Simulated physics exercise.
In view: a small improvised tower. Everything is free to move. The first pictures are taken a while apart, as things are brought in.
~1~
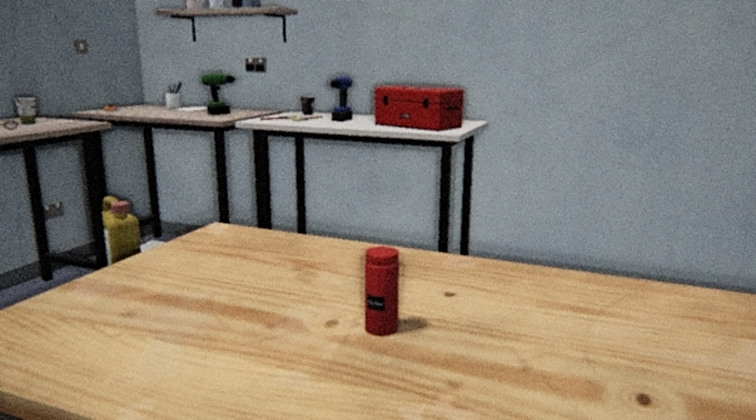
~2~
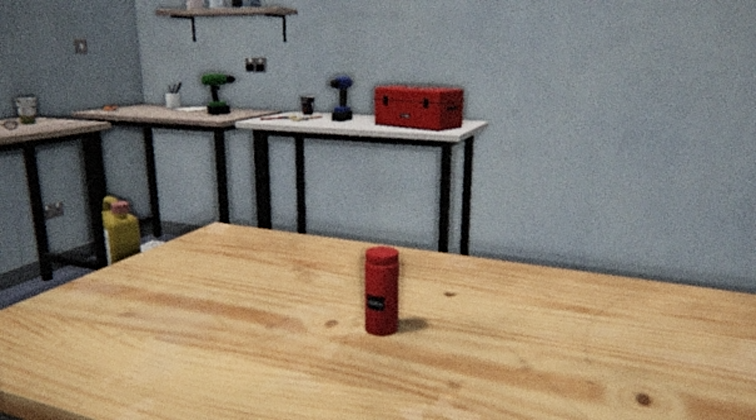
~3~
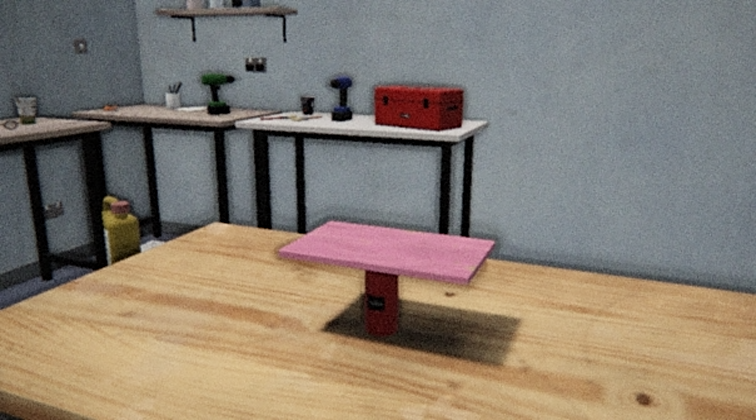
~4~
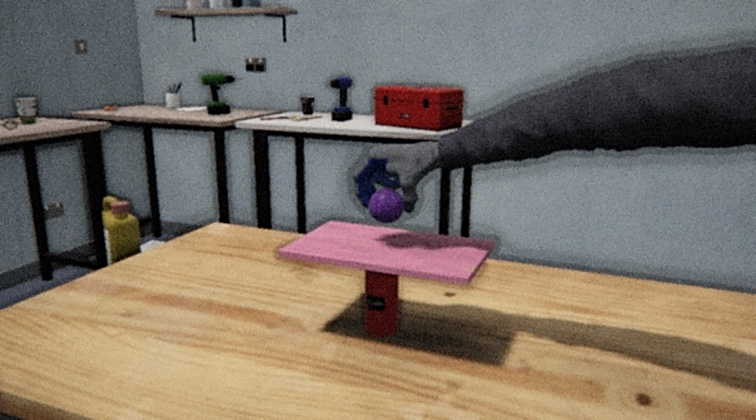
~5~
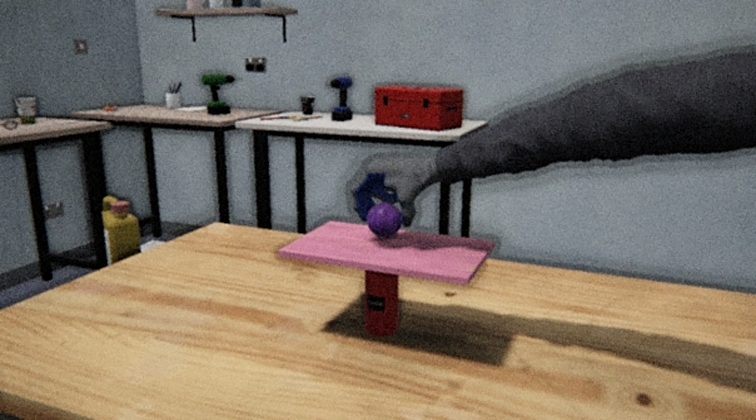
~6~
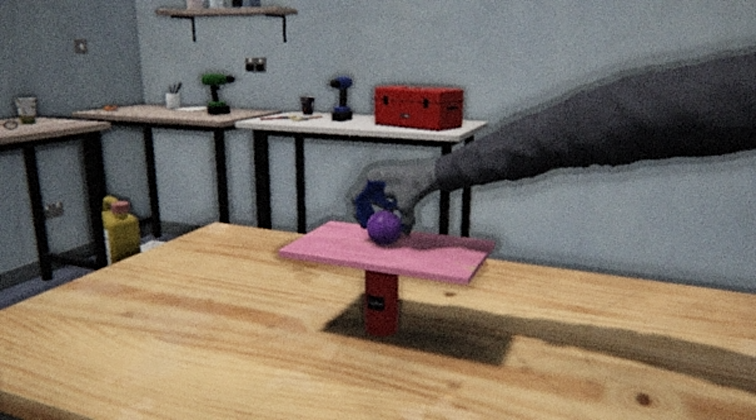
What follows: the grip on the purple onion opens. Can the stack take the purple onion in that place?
As it turns out, it stays up.
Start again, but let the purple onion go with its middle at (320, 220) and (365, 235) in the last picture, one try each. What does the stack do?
In the first case it stays up; in the second case it holds.
Then, 0.20 s past the last view, nothing moves.
Then, 0.50 s past the last view, purple onion resting near (385, 228).
Finally, all 3 still in place. Final places as the last picture's camera would see them, purple onion near (385, 228). The stack keeps its balance.
